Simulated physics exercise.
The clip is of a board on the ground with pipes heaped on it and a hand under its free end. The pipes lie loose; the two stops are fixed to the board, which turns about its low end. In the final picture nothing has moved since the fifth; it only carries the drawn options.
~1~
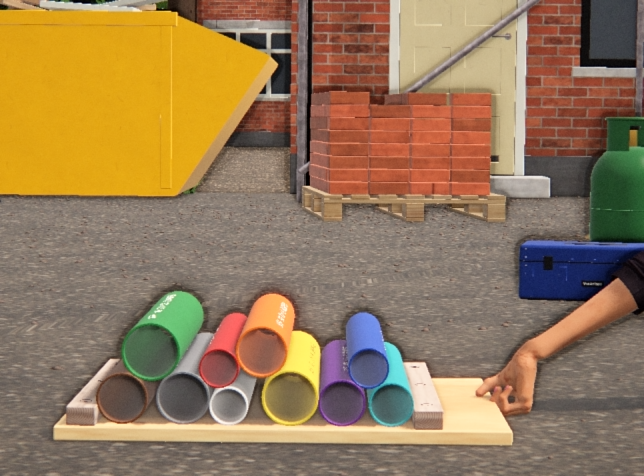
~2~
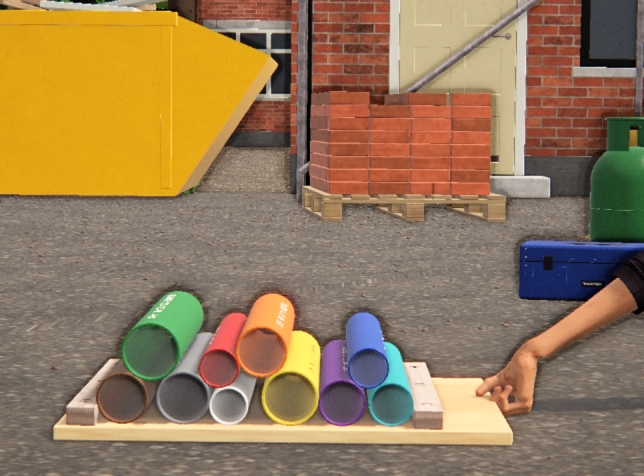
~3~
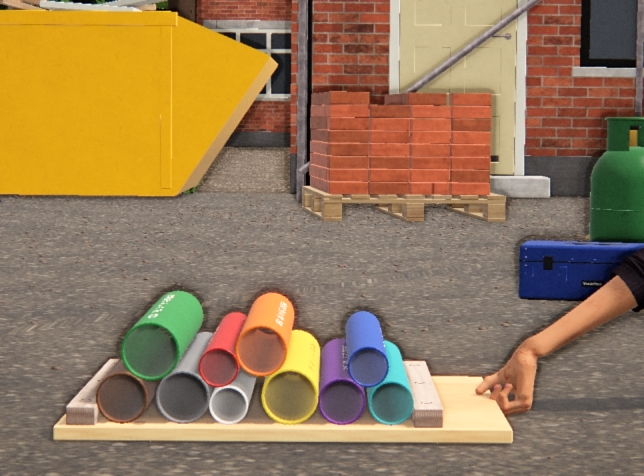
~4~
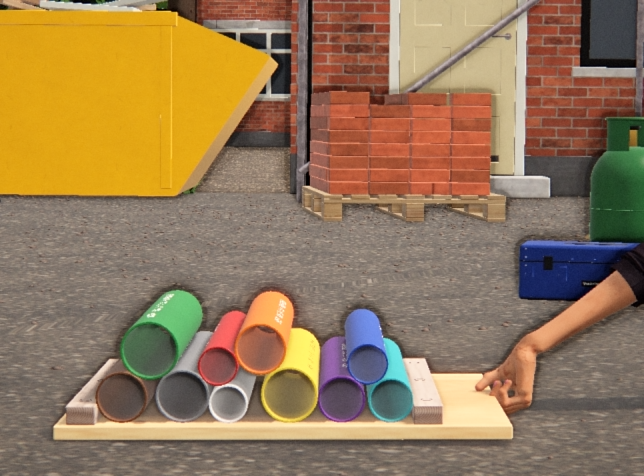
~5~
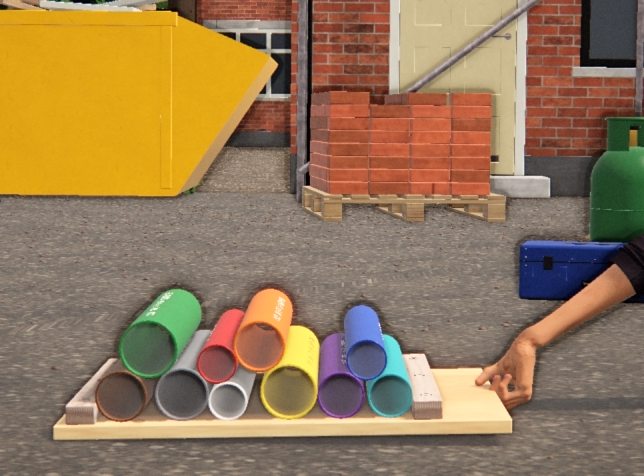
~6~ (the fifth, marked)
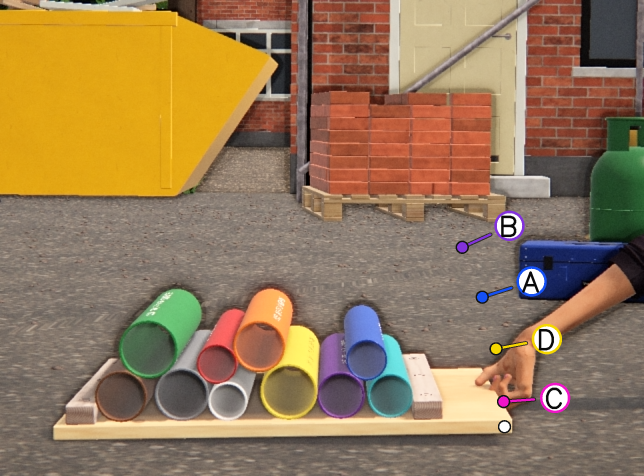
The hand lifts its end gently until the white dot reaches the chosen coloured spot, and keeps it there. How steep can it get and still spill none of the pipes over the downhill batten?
Lift it to D and no more.
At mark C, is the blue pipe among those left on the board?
Yes, with C.
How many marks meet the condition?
Two of them.
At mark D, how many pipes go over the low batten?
At D the number is none.
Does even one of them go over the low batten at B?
Yes.
On the marked copy, A at (482, 297); B at (462, 247); C at (504, 402); D at (496, 349); the white dot at (505, 427).
Following D. Soon after the start, board at 11°.
Later, board at 12°.
In the end, board at 12°, none over the low batten.
As for the rest, A two over the low batten (red, green); B two over the low batten (red, green); C none over the low batten.
